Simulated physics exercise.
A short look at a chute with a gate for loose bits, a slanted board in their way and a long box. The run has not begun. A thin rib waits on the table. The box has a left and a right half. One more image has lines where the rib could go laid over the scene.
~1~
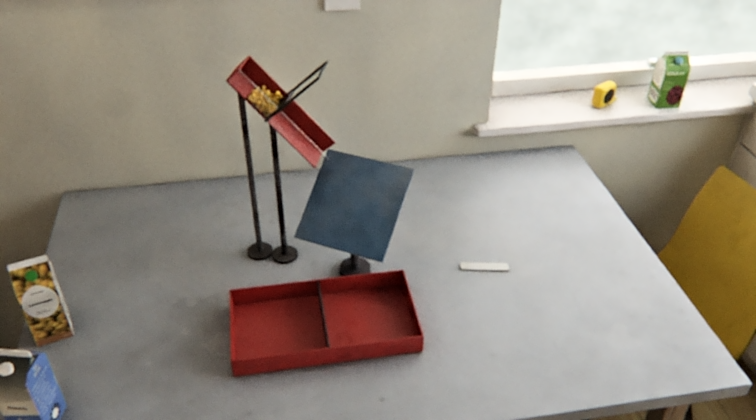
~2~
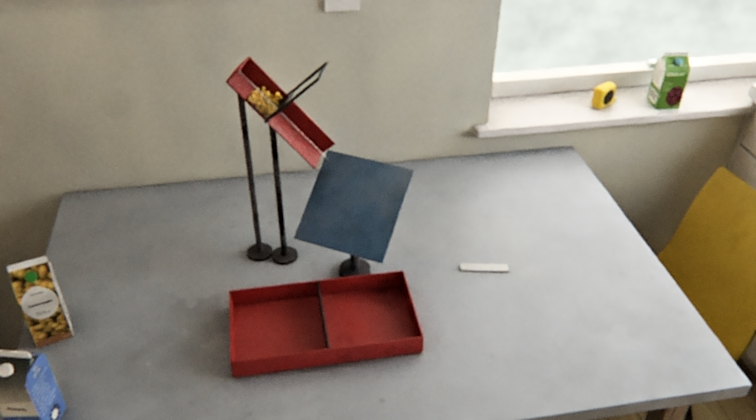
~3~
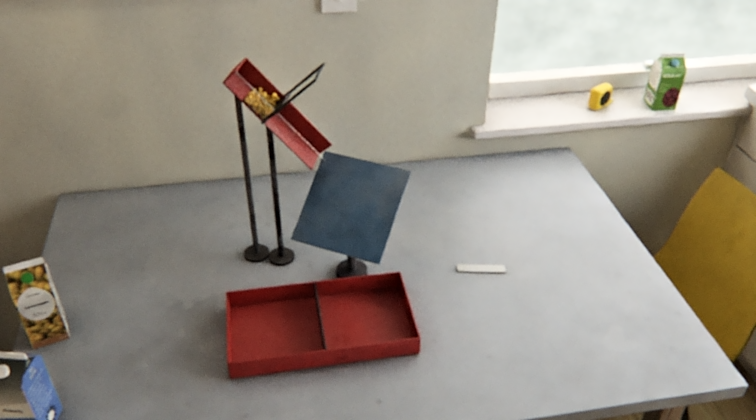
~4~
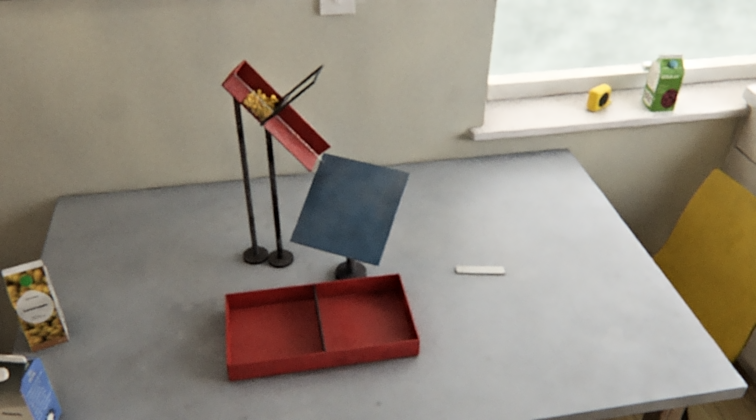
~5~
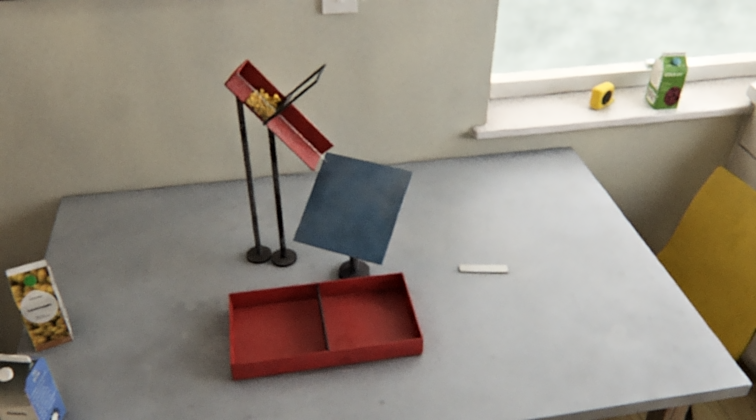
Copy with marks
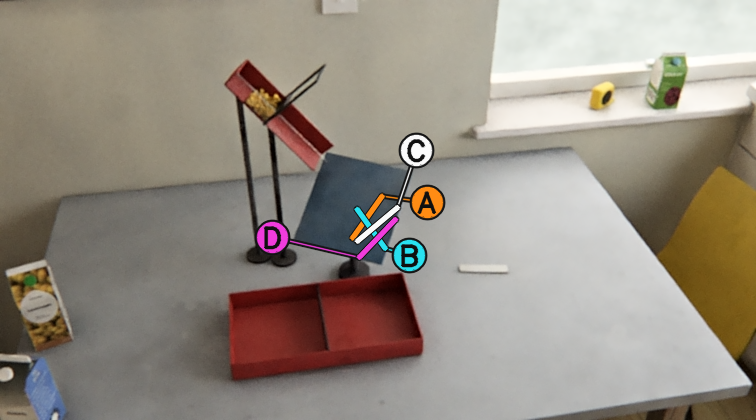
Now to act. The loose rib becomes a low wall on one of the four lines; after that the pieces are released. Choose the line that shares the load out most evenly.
Choose A.
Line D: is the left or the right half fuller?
More lands on the right.
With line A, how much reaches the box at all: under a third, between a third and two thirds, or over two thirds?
It is over two thirds.
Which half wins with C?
More lands on the right.
On the marked copy, line A from (382, 196) to (352, 238); line B from (357, 209) to (385, 248); line C from (397, 207) to (357, 241); line D from (395, 219) to (359, 257).
With A, of what is caught, roughly half in the left half, roughly half in the right.
With B, of what is caught, roughly a quarter in the left half, the larger part in the right.
With C, of what is caught, roughly a quarter in the left half, the larger part in the right.
With D, of what is caught, about a tenth in the left half, the larger part in the right.
